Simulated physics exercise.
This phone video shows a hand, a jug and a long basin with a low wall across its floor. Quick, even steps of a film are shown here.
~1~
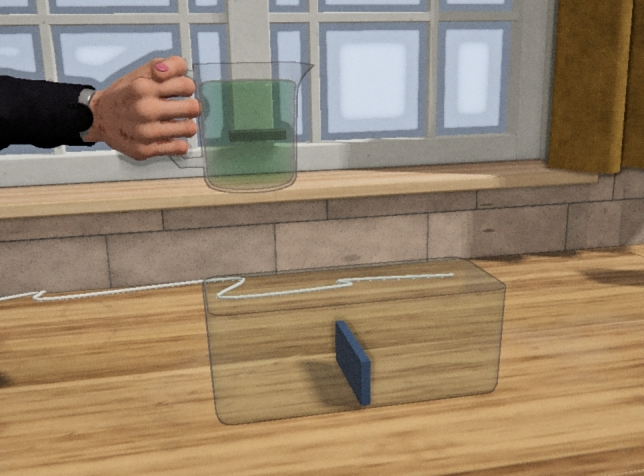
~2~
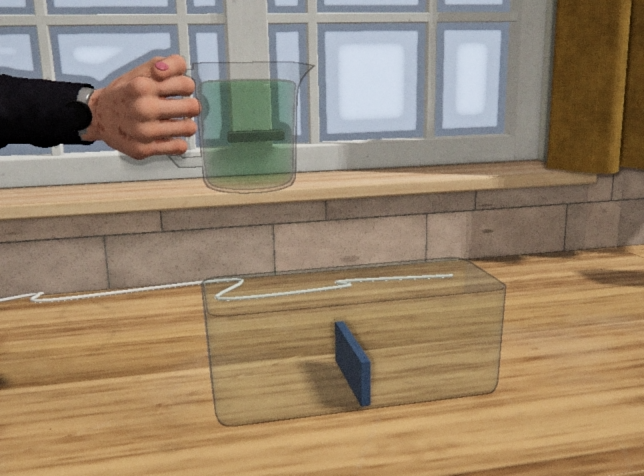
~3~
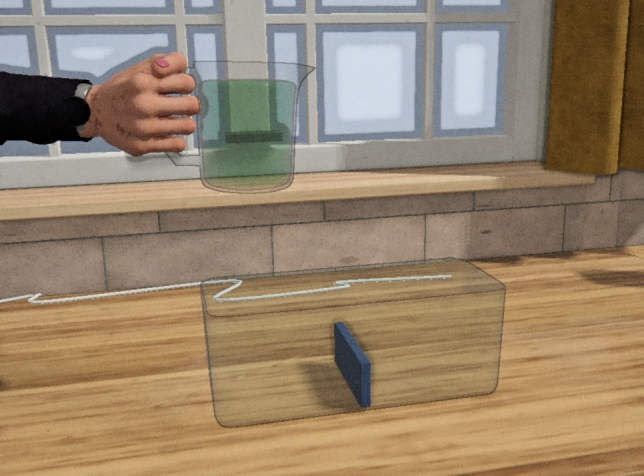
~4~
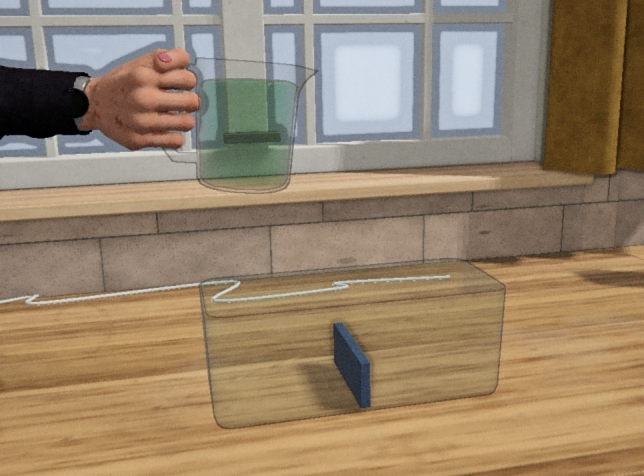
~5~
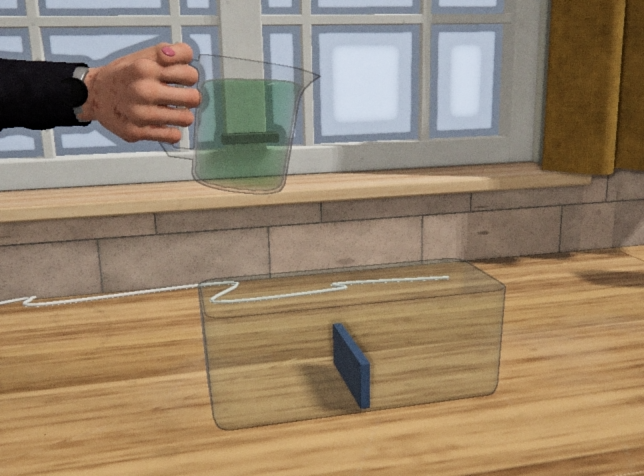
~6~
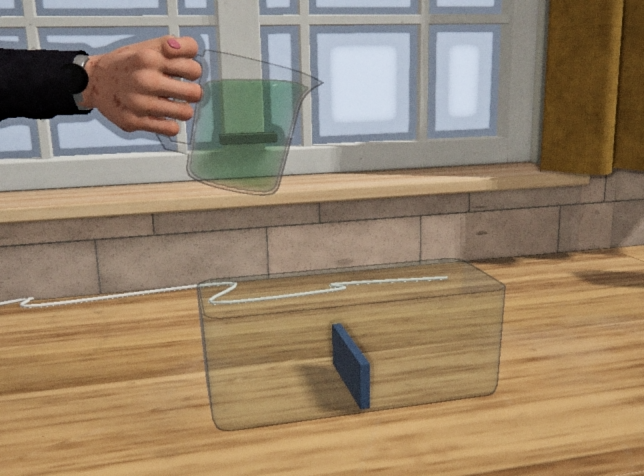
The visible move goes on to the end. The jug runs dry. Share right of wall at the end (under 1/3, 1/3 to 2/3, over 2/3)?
The right of the wall is going to hold beyond two thirds.
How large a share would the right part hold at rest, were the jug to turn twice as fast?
It comes to 85 per cent or so.
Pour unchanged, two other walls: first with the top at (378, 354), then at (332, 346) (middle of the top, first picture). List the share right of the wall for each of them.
Try one about 60 %, try two about 90 %.
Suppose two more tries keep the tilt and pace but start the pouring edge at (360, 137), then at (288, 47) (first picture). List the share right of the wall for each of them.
Start one gives close to 95 percent, start two close to 75 percent.
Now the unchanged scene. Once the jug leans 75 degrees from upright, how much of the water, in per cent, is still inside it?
It keeps around 75 per cent at that angle.
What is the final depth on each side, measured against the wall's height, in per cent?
The left reads 0 in a hundred and the right 70 in a hundred.
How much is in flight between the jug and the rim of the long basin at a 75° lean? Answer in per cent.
I'd put it at roughly 20 percent of it.
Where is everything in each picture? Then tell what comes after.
In the first frame, tilt 0°; pouring edge (314, 64); surface from (197, 84) to (296, 81); the long basin's rim runs from (205, 297) to (485, 273); the wall's top is at (352, 341).
In the second frame, tilt 1°; pouring edge (315, 64); surface from (197, 83) to (295, 82).
In the third frame, tilt 2°; pouring edge (316, 66); surface from (197, 83) to (295, 83).
In the fourth frame, tilt 5°; pouring edge (318, 70); surface from (198, 82) to (298, 84).
In the fifth frame, tilt 10°; pouring edge (321, 75); surface from (200, 83) to (301, 84).
In the sixth frame, tilt 15°; pouring edge (324, 82); surface from (201, 87) to (306, 83).
A moment on, the jug is tipped on its side and 75 per cent is still to pour, 0 is left of the wall and 4 right of it.
Next, the jug is tipped right over and 20 per cent is still to pour, 1 is left of the wall and 54 right of it.
Then the jug is tipped right over and 1 per cent is still to pour, 5 is left of the wall and 91 right of it.
Later the jug is tipped right over and 0 per cent is still to pour, 6 is left of the wall and 93 right of it.
At rest 6 per cent lies left of the wall, 93 right of it and 1 outside.
